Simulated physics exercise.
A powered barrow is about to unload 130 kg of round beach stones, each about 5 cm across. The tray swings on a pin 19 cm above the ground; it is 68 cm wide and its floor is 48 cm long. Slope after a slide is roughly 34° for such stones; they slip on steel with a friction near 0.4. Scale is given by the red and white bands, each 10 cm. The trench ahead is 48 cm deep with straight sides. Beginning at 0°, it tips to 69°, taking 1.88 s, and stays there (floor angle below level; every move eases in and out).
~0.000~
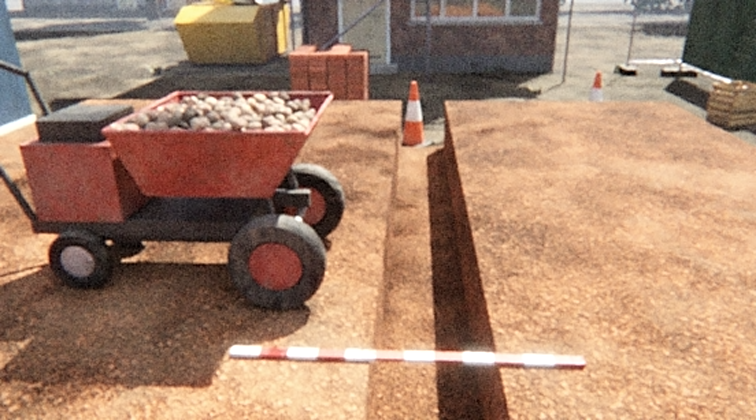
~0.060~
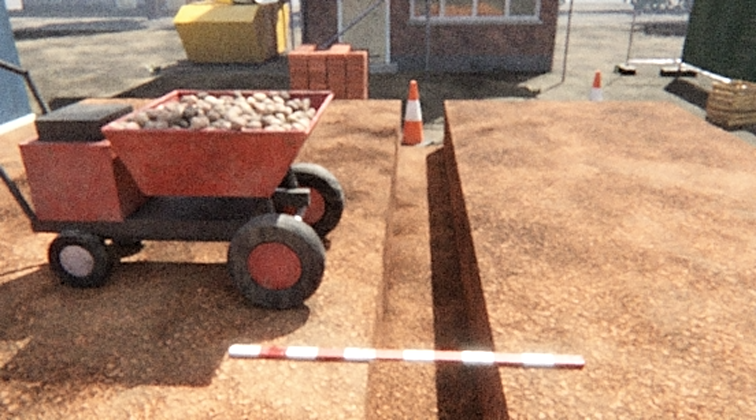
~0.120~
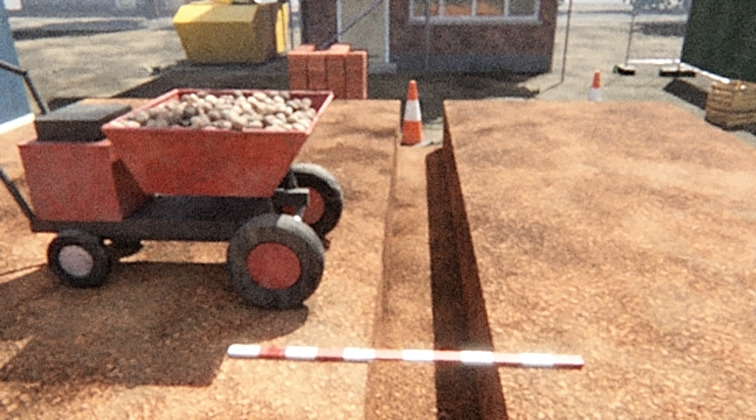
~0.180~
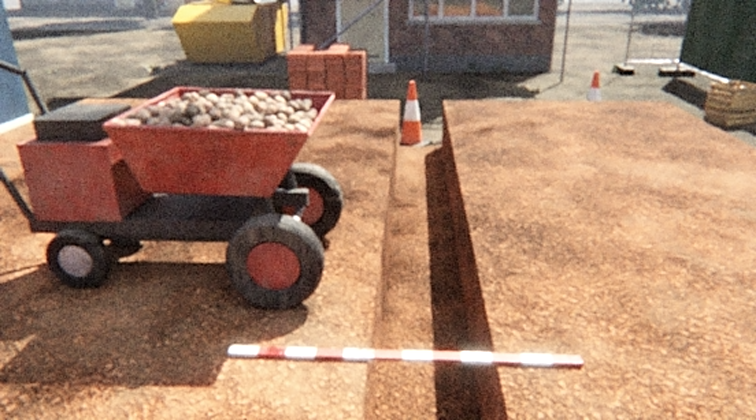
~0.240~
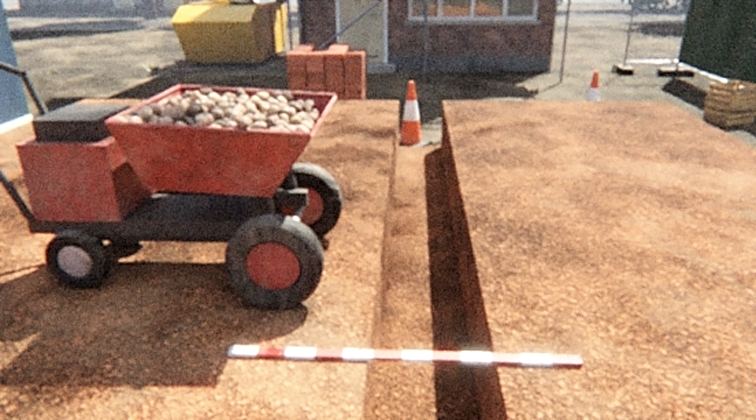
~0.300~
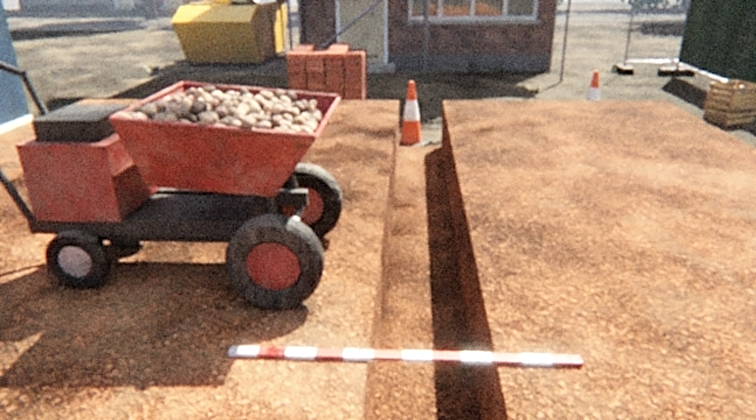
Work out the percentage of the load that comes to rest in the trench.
It works out at about 88 per cent of the load.
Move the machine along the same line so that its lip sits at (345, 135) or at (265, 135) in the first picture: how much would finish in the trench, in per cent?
Close to 55 percent in the first case, 100 percent in the second.
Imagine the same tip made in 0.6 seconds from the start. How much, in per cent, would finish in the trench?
Trench share: Approx. 55%.
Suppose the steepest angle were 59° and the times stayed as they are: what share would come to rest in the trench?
It comes out at about 70 percent.
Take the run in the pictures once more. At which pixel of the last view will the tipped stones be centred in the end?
Look at roughly (443, 347).
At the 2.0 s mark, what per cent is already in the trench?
I'd put it near 50 per cent.
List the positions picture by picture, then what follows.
In the first picture, lip at (306, 134), floor tilted 0°, highest stones at (242, 105).
In the second picture, the tray is at 0°, its lip at (306, 133); the top of the load is at (233, 103); the stones move at 0.1 m/s on average.
In the third picture, lip at (306, 134), floor tilted 1°, highest stones at (221, 105); the stones move at 0.1 m/s on average.
In the fourth picture, the tray is at 2°, its lip at (308, 134); the top of the load is at (210, 103); the stones move at 0.2 m/s on average.
In the fifth picture, lip at (311, 136), floor tilted 3°, highest stones at (206, 102); the stones move at 0.2 m/s on average.
In the sixth picture, lip at (316, 137), floor tilted 5°, highest stones at (196, 98); the stones move at 0.3 m/s on average.
After 1.4 s the floor is at 58°; 96 % in the tray, 4 % in the trench; the foremost stones are at (445, 241).
After 2.0 s the floor is at 69°; 43 % in the tray, 48 % in the trench, 9 % past the trench; the foremost stones are at (552, 268).
After 2.3 s the floor is at 69°; 23 % in the tray, 65 % in the trench, 12 % past the trench; the foremost stones are at (607, 264).
After 4.3 s the floor is at 69°; 0 % in the tray, 88 % in the trench, 12 % past the trench; the foremost stones are at (627, 253).
